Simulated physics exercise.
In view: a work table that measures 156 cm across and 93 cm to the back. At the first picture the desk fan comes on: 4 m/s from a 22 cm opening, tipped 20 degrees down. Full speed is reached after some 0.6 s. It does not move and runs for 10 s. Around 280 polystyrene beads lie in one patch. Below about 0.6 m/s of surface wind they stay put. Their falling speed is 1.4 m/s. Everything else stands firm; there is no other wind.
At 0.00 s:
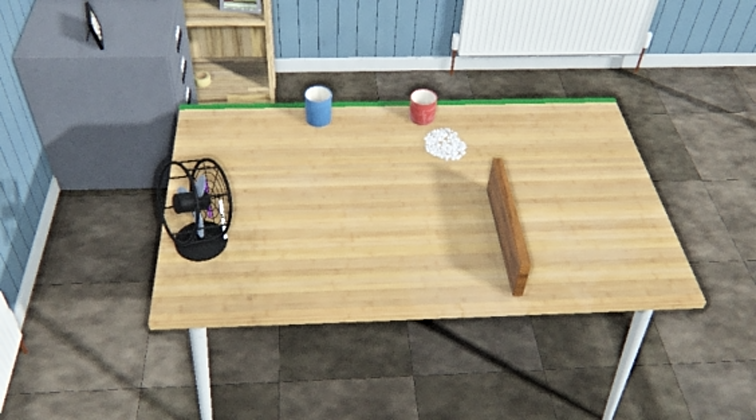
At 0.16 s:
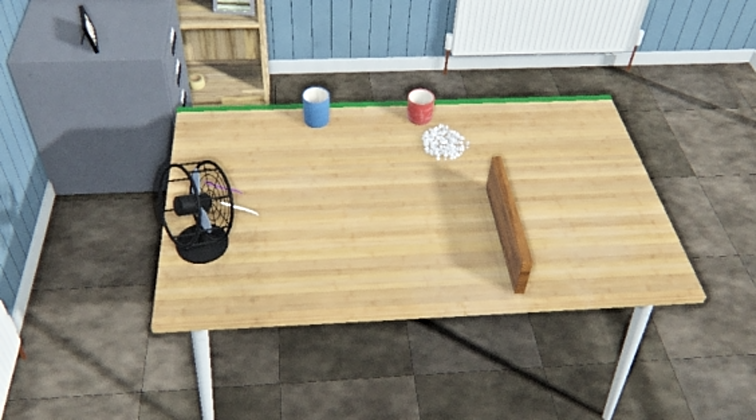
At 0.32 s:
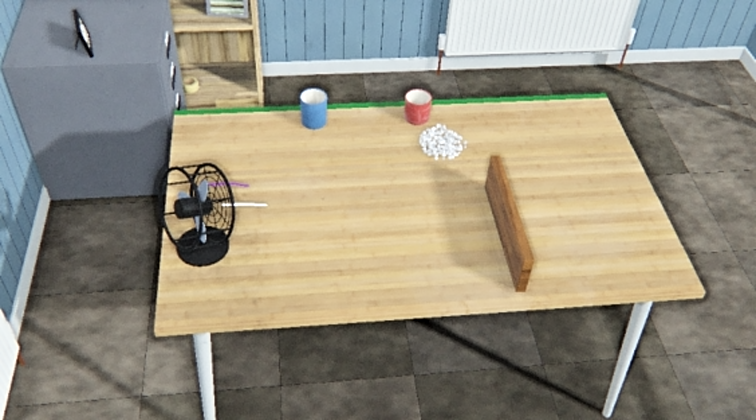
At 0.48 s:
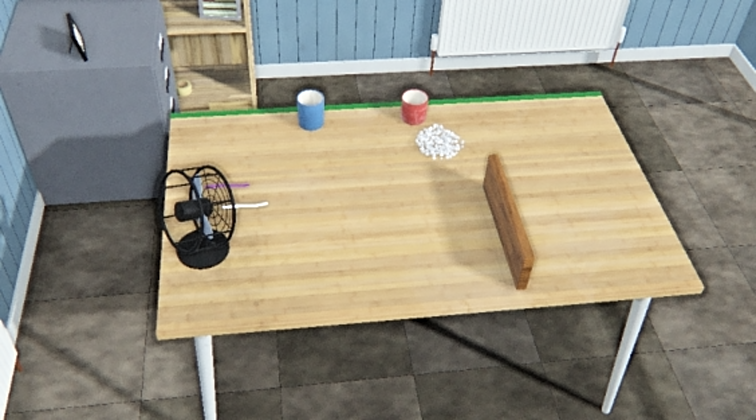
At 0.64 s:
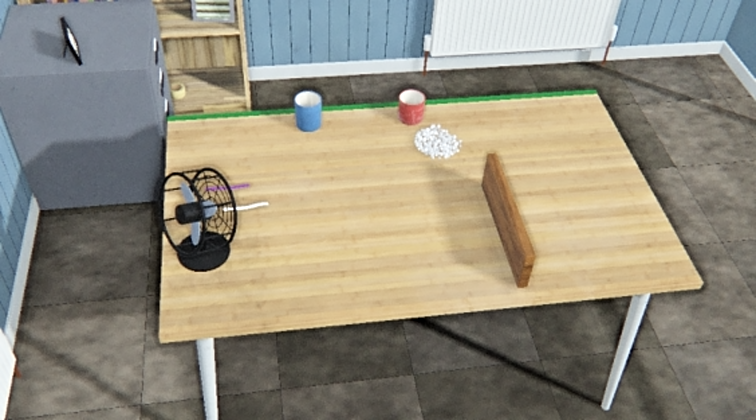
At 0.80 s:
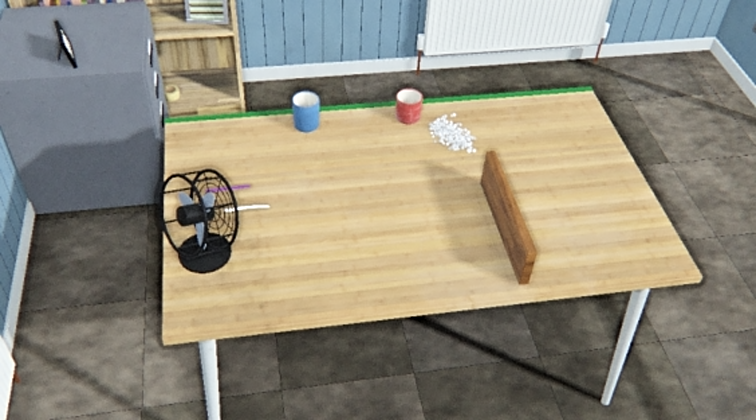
A black desk fan stands at the left of a pale wooden table, seen from above in a blue-walled room with dark floor tiles. Blue and red mugs stand near the green back edge, with white beads in front of the red one and an upright brown board to the right. The fan starts, its ribbons stream rightward, and the beads shift right and backward as the camera drifts slightly.
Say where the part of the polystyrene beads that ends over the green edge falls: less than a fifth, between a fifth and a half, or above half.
By then more than half are over the green edge.
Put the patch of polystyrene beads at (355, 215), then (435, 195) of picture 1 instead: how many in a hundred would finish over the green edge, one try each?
In that order: 0 %, 0 %.
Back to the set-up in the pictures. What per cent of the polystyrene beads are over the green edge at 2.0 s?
About 70 %.
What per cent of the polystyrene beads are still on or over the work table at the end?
Near 0 %.
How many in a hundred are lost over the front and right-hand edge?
Roughly 0 % front, 30 % right-hand.
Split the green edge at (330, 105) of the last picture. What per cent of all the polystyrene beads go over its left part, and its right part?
Some 0 % left, 70 % right.
After 2.0 s the count stands so, 72 % are over the green edge.
After 3.2 s the count stands so, 72 % are over the green edge.
After 5.5 s the count stands so, 72 % are over the green edge.
After 10.0 s, at the end, 72 % are over the green edge.
